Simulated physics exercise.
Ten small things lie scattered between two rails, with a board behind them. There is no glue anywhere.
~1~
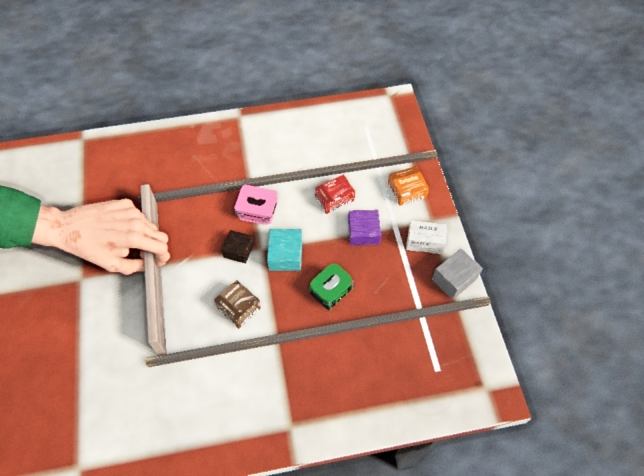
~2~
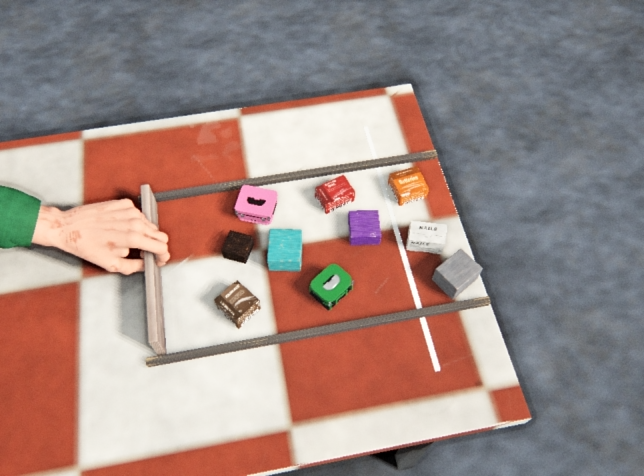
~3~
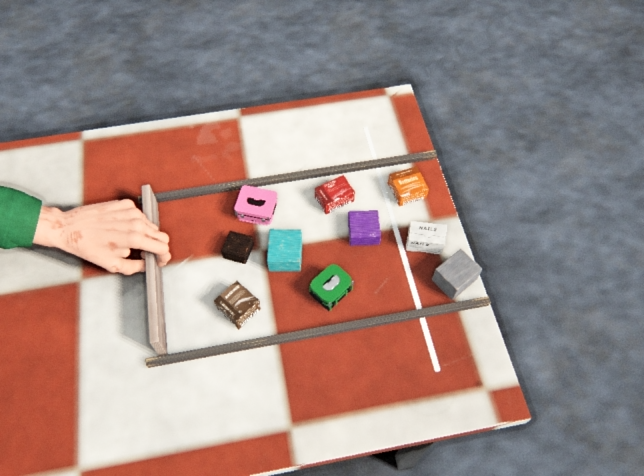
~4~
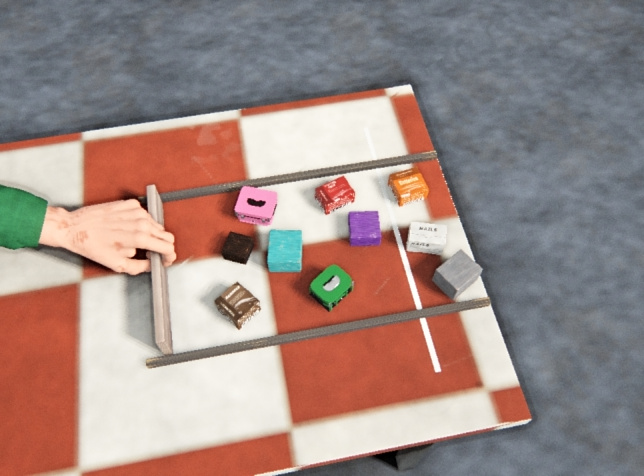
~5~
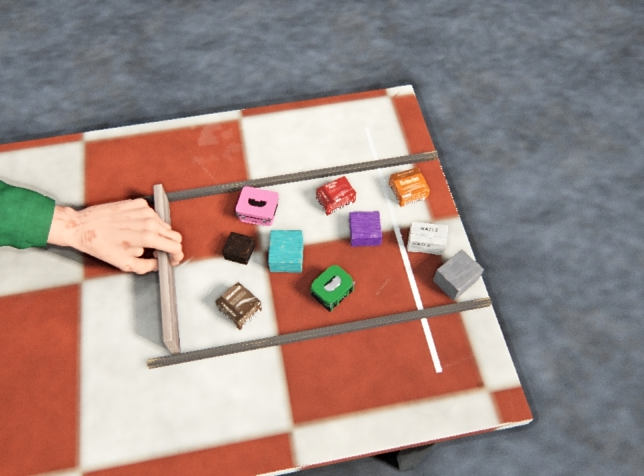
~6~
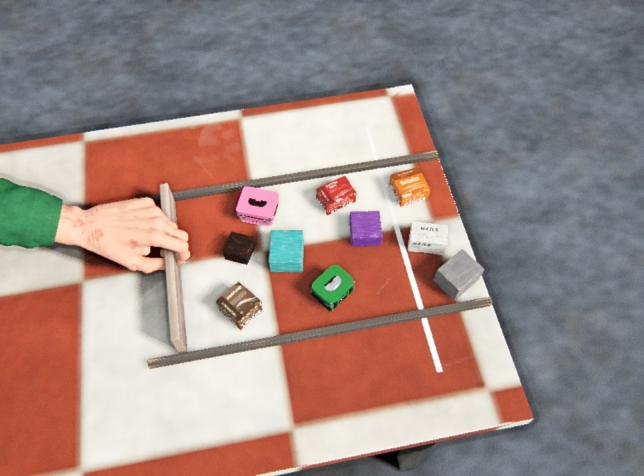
A hand in a green sleeve held a board upright between two rails on a checkered tabletop, then slid it slightly right toward the scattered small colorful blocks, which stayed practically still.
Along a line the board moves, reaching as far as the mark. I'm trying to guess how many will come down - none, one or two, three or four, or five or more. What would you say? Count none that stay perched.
I would say one or two.
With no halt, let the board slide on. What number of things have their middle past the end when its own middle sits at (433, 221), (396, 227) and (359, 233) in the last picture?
In order: 6, 2, 0.
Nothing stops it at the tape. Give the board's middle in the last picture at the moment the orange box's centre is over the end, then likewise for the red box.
The orange box puts it at (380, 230), the red box at (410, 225).
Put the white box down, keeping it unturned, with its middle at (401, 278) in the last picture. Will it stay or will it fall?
From that start, the object then does not stay.
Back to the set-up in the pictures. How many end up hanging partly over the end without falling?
In total, 2 of them.
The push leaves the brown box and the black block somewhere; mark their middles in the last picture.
Same order as the question: First (433, 287), second (406, 213).
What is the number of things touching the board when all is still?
That would be 4 of them.
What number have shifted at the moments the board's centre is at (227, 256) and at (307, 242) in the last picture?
First 2, then 6.
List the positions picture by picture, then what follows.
The first picture shows grey block (457, 274); white box (426, 237); orange box (408, 186); board (153, 266); tape (398, 235).
The second picture shows white box (426, 237); turquoise block (285, 250).
The third picture shows orange box (408, 186); brown box (238, 305).
The fourth picture shows grey block (457, 275); red box (335, 195).
The fifth picture shows white box (427, 238); purple block (365, 229).
The sixth picture shows grey block (458, 275); white box (428, 238); orange box (409, 186); board (173, 265); tape (399, 235).
Soon after, none off yet; grey block at rest near (458, 275); white box at rest near (428, 238); orange box at rest near (409, 186).
After that, none off yet; grey block moving near (466, 274); white box at rest near (429, 239); orange box displaced about its own width near (439, 182).
In the end, the number that fall off is one or two; gone, orange box and grey block.
